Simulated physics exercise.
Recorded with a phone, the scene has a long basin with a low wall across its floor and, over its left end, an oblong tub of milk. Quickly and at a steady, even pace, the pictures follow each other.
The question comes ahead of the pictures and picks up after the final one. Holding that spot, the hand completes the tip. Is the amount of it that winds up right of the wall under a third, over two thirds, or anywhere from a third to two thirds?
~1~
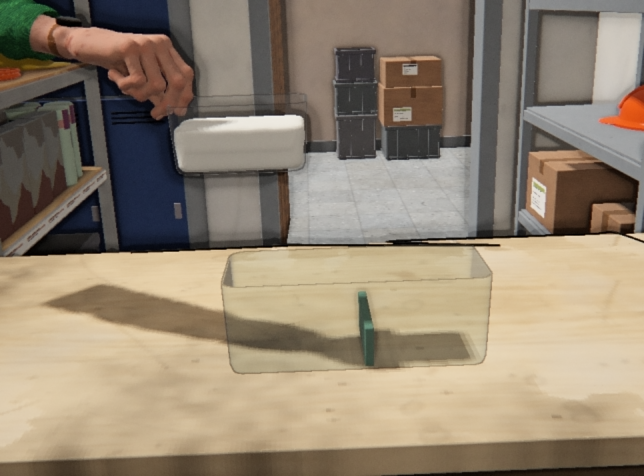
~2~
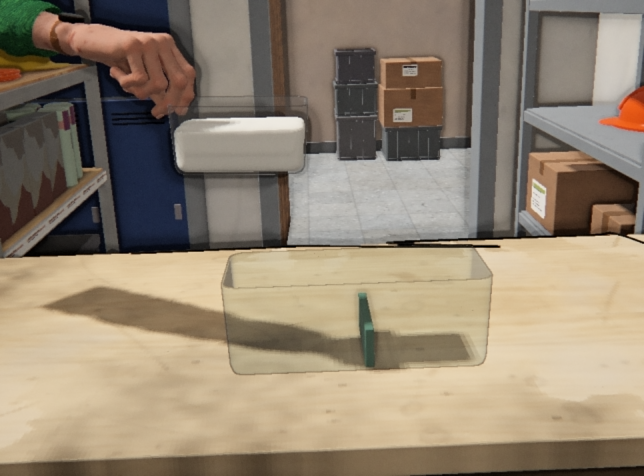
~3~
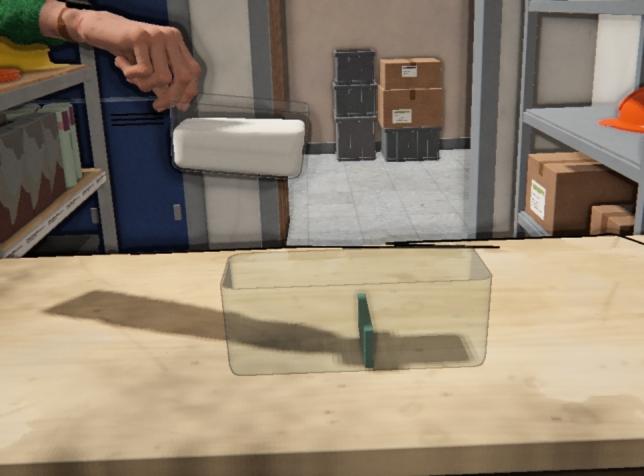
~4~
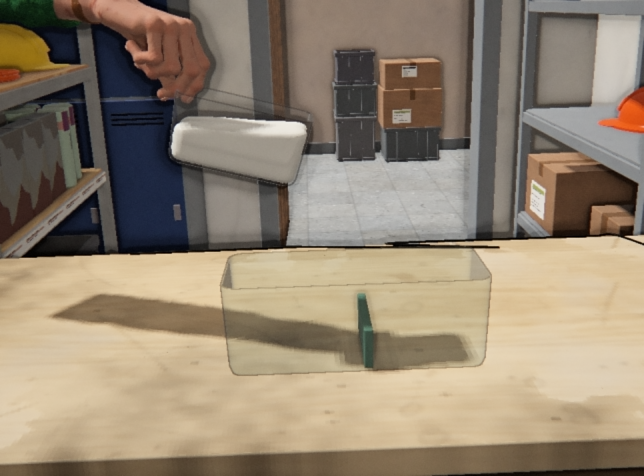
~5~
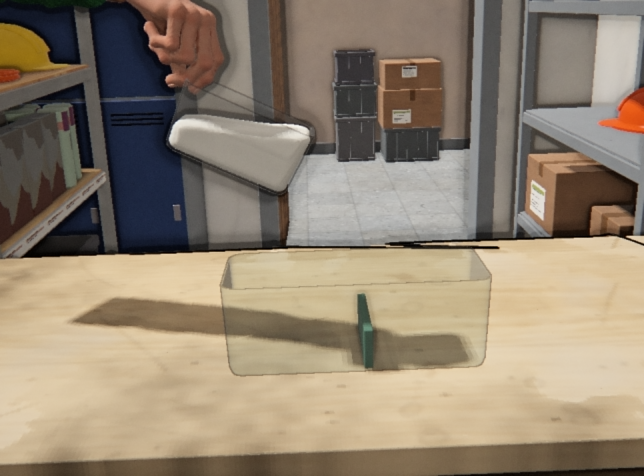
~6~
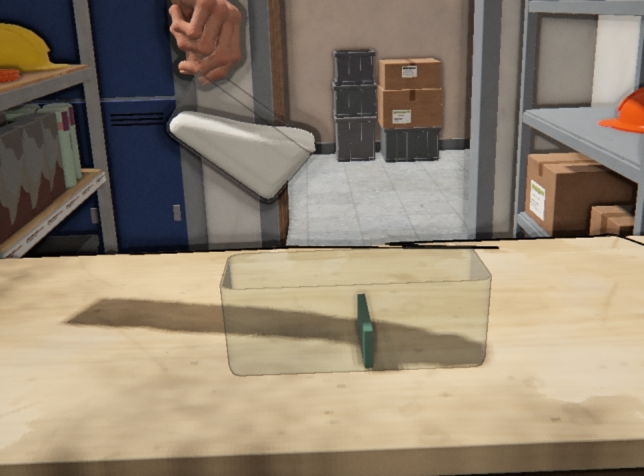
In the end it is under a third.
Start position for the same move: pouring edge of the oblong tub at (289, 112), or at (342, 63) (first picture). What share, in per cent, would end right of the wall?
About 10 per cent, then about 60 per cent.
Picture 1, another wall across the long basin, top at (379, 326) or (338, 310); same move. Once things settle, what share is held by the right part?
That'd be about 35 percent for the first and about 60 percent for the other.
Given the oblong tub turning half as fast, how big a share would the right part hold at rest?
Around 50 percent ends up there.
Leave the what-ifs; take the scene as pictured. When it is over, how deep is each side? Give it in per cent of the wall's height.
The left reads 40 in a hundred and the right 20 in a hundred.
A moment on, the tilt is 110° and 11 per cent is still to pour, 24 is left of the wall and 10 right of it.
Next, the tilt is 119° and 1 per cent is still to pour, 71 is left of the wall and 18 right of it.
Then the tilt is 119° and 0 per cent is still to pour, 67 is left of the wall and 20 right of it.
Later the tilt is 119° and 0 per cent is still to pour, 69 is left of the wall and 21 right of it.
In the end 70 per cent lies left of the wall, 21 right of it and 9 outside.
